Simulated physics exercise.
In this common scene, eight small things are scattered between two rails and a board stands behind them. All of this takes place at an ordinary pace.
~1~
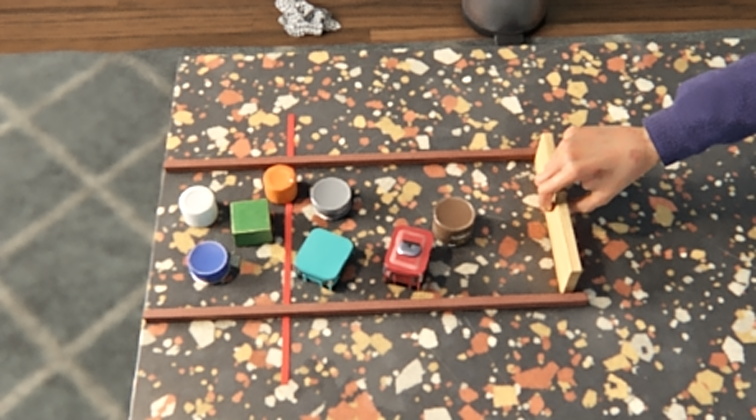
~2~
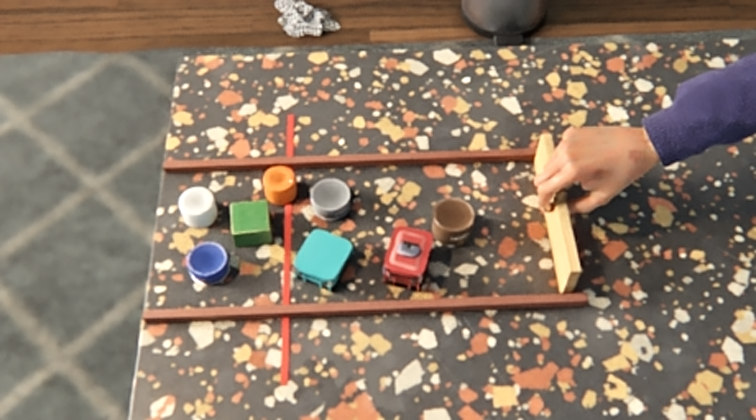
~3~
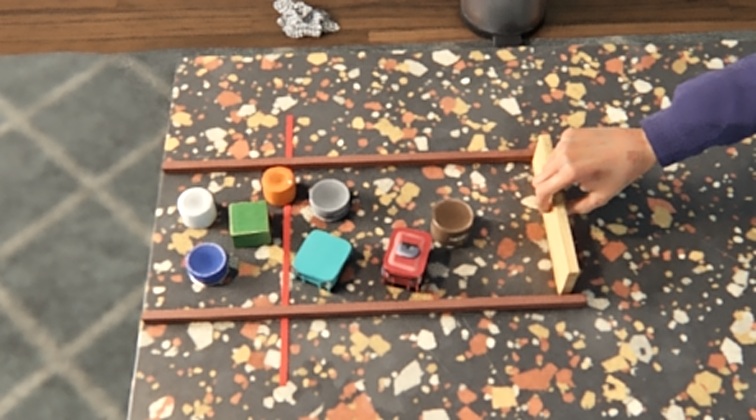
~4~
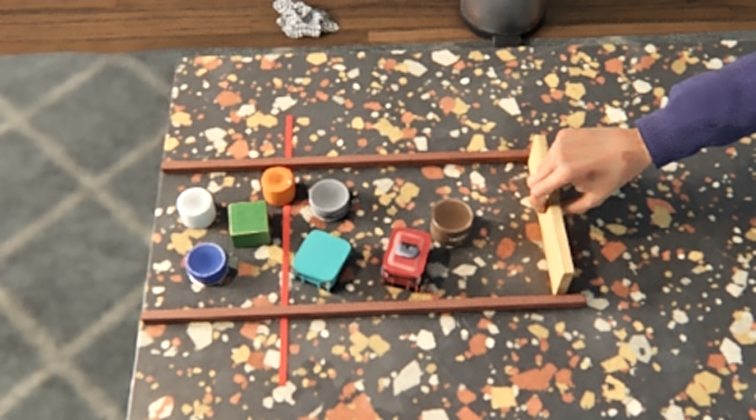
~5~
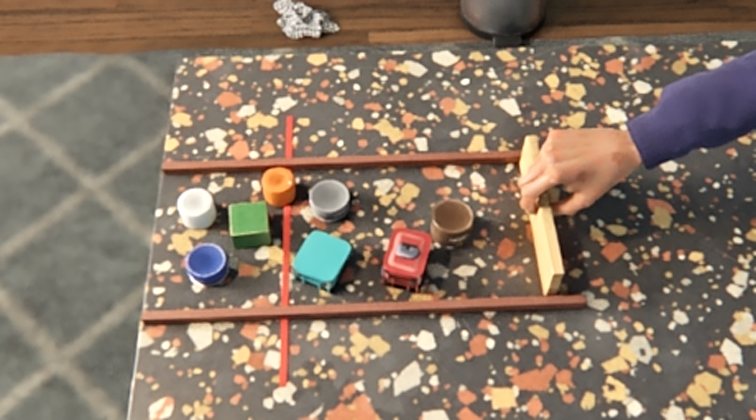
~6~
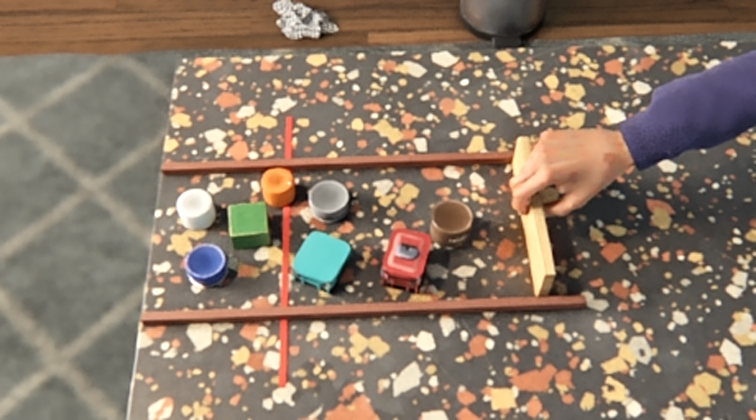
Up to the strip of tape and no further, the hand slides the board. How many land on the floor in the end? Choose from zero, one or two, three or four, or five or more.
In the end, zero land there.
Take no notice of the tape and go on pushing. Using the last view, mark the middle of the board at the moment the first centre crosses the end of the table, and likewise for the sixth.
The first one at (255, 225), the next at (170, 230).
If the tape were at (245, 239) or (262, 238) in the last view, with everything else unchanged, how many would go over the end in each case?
That would be 1, then 0.
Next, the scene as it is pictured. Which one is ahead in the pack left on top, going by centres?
That would be the blue pot, the foremost.
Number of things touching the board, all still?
It's 3 of them.
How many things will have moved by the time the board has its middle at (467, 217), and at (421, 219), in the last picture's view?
At first I count 1, and then 2.
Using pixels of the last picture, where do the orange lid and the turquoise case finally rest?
About (235, 185), and the other about (223, 274).
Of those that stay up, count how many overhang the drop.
The count would be 0.
Early on, none off yet; white lid at rest near (197, 210); blue pot at rest near (207, 266); green block at rest near (250, 226).
Finally, the number that fall off is zero.
